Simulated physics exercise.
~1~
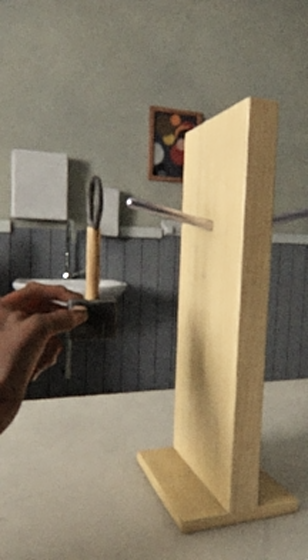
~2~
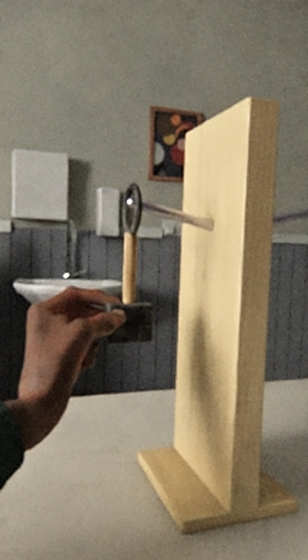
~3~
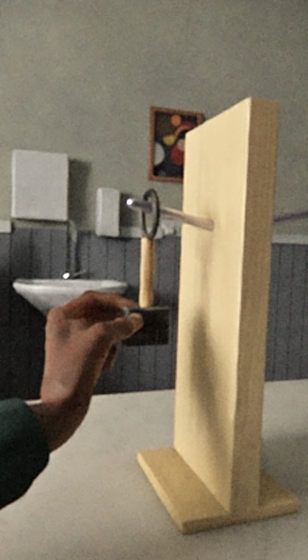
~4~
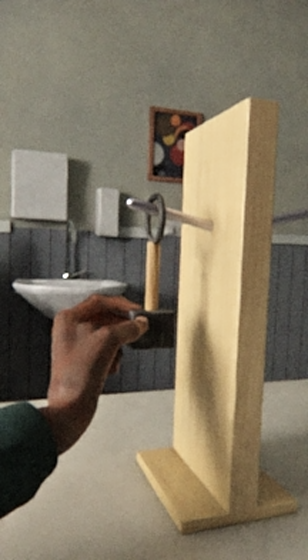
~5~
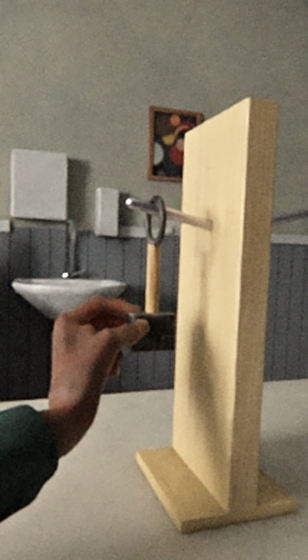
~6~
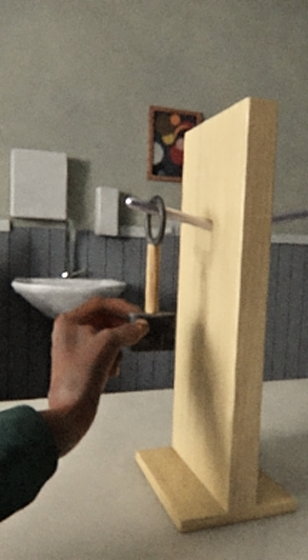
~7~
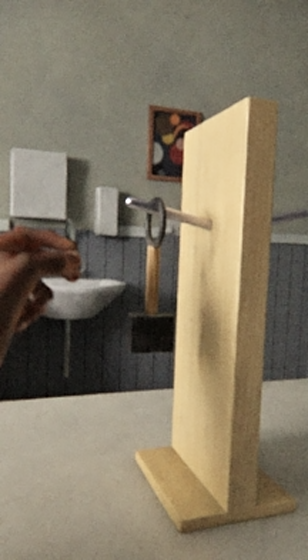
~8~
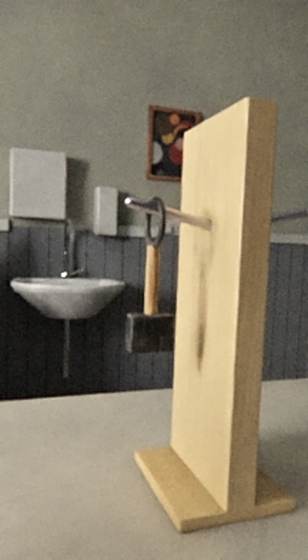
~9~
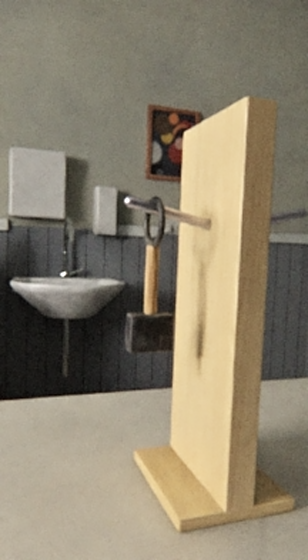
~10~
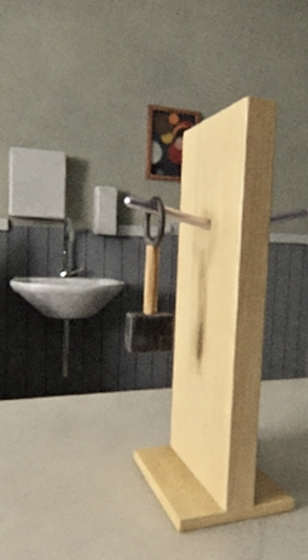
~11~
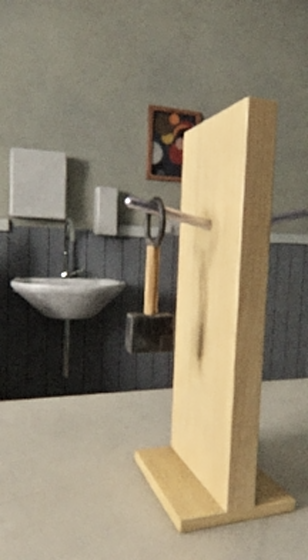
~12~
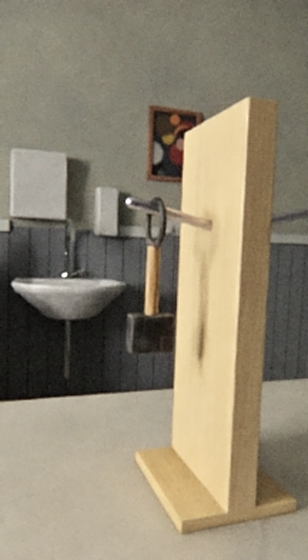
In a room with a sink on the far wall, a hand carried a dark brush-like thing with a ringed wooden handle rightward to a wooden stand, slipped its ring over the peg, and drew back, leaving it hanging there.
